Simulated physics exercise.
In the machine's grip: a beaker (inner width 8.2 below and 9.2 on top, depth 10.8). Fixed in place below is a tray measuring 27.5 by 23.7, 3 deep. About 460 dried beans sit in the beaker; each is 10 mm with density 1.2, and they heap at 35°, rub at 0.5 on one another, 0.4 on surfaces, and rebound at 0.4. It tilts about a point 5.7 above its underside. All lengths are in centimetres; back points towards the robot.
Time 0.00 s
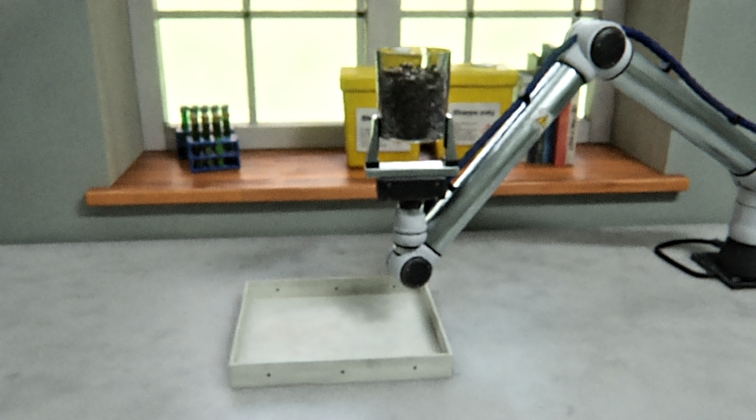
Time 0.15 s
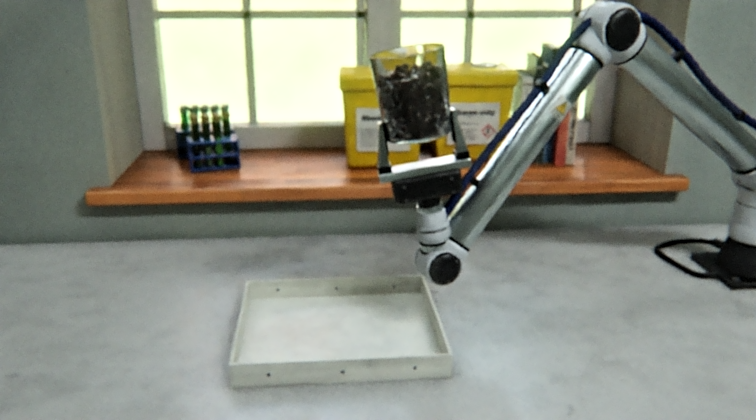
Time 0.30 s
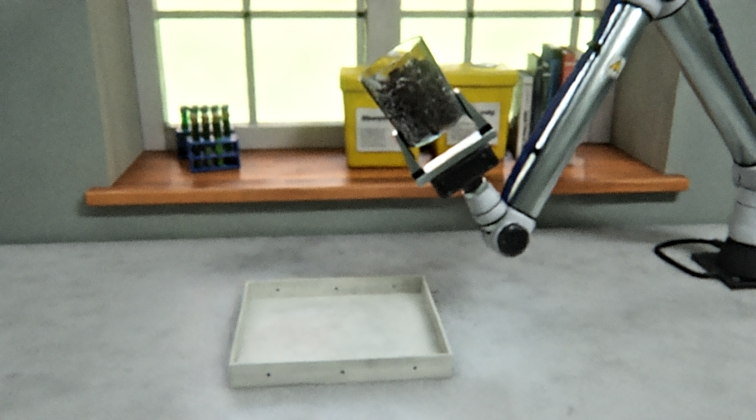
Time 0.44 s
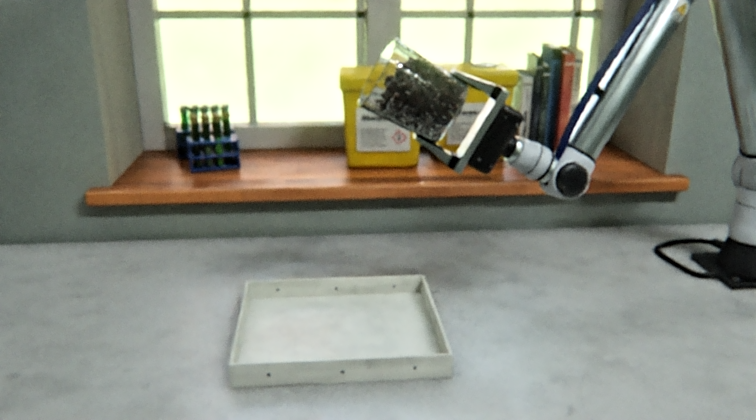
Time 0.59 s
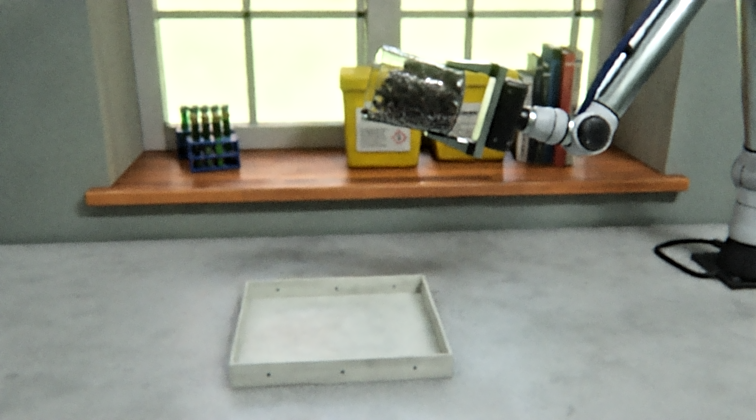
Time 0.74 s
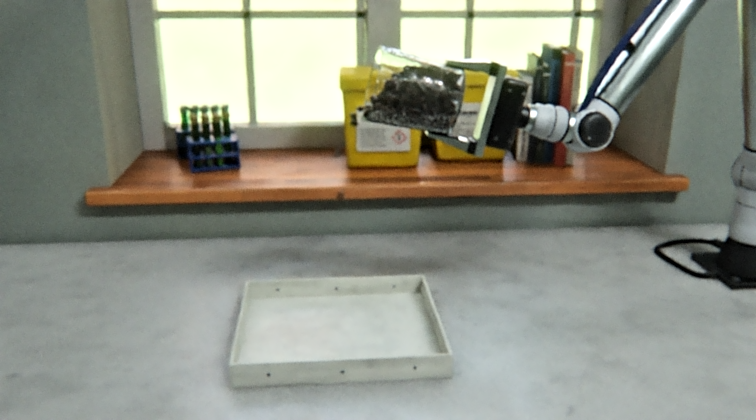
At the start, a robot arm holds a clear beaker of dark beans upright above a pale, empty tray on a marble-like counter. The arm tilts the beaker steadily to the left, until it lies nearly on its side, the beans shifting towards its mouth as the tilting slows.
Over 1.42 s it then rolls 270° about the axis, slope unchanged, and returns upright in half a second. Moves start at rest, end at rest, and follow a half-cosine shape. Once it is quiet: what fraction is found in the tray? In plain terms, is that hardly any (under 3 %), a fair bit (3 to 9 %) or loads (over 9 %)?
I'd say loads, over 9 %.
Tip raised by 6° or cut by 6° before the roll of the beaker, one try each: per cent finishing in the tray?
I'd expect some 30 per cent, then some 10 per cent.
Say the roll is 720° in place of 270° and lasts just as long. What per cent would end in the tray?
Estimate: Near 25 %.
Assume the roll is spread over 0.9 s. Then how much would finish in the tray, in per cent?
About 15 %.
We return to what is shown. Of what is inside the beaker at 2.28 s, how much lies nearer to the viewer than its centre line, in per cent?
Around 65 %.
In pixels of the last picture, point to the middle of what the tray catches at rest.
About (310, 336).
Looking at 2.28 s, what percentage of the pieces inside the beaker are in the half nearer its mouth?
About 35 percent is in the half nearer the mouth.
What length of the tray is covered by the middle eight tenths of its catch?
Spread length: Close to 14 cm.
After 1.51 s, tipped 77°, highest piece 38 above the table; 423 in the beaker, 13 in the tray, 26 in flight or on a rim.
After 2.28 s, tipped 67°, highest piece 37 above the table; 372 in the beaker, 86 in the tray, 4 in flight or on a rim.
After 2.86 s, upright, highest piece 39 above the table; 372 in the beaker, 90 in the tray.
After 3.56 s, upright, highest piece 39 above the table; 372 in the beaker, 90 in the tray.
In the end, 372 in the beaker, 90 in the tray. That is 19 % in the tray.
